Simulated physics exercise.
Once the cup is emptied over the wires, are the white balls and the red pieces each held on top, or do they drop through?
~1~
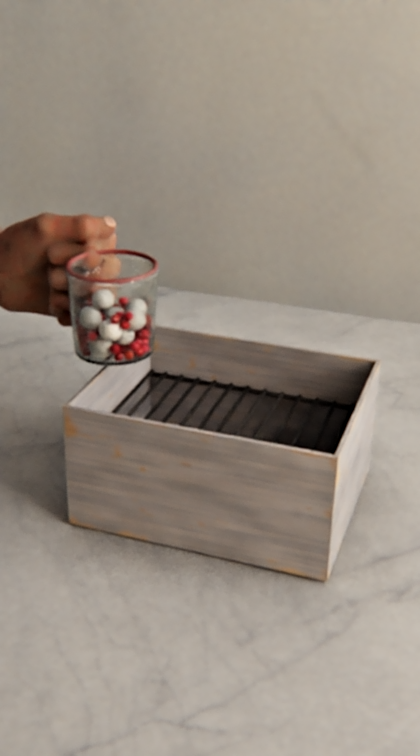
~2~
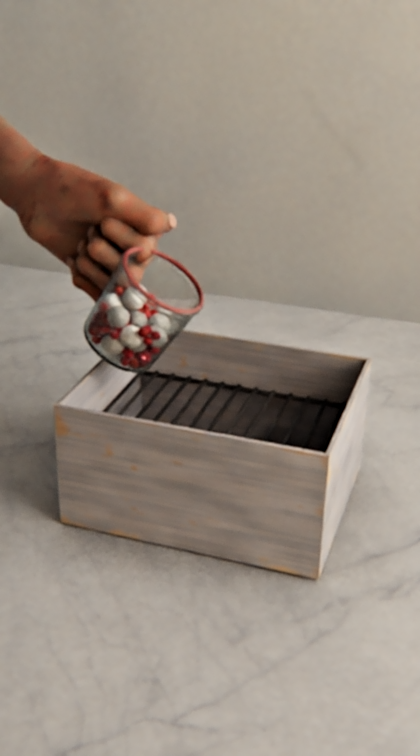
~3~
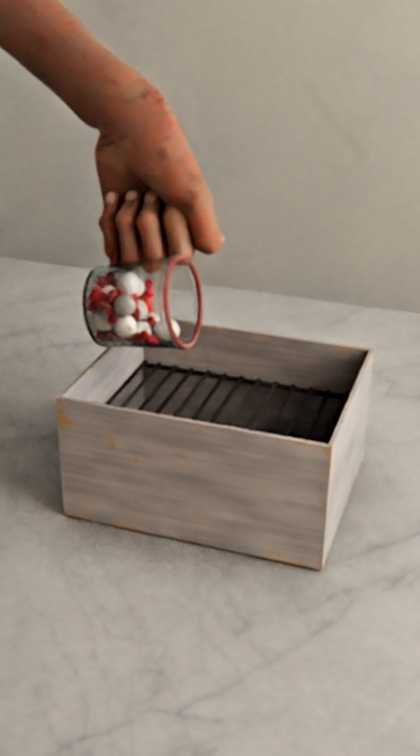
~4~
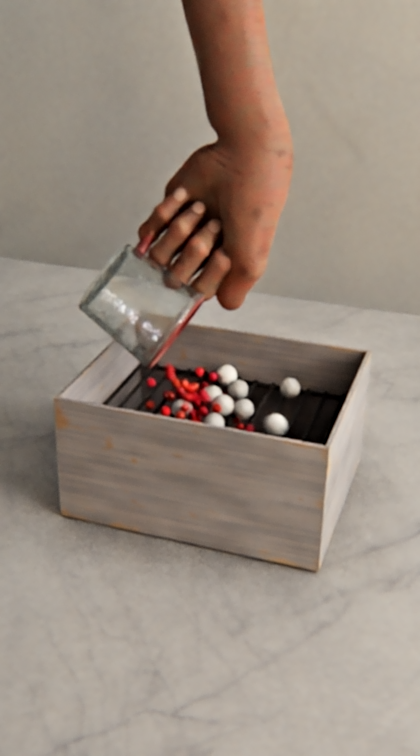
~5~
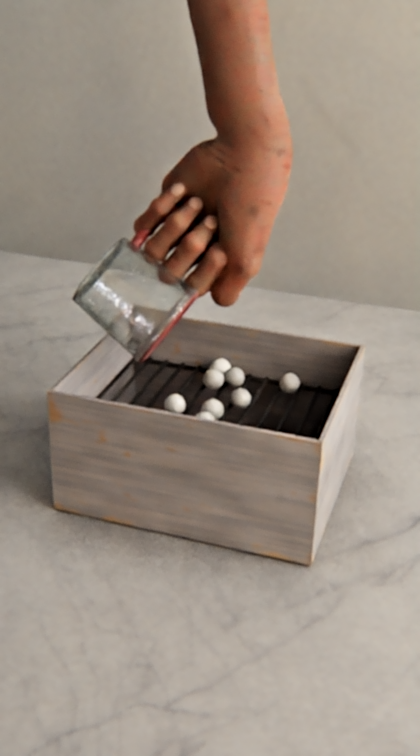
The white balls are held on top of the wires, while the smaller red pieces drop through.
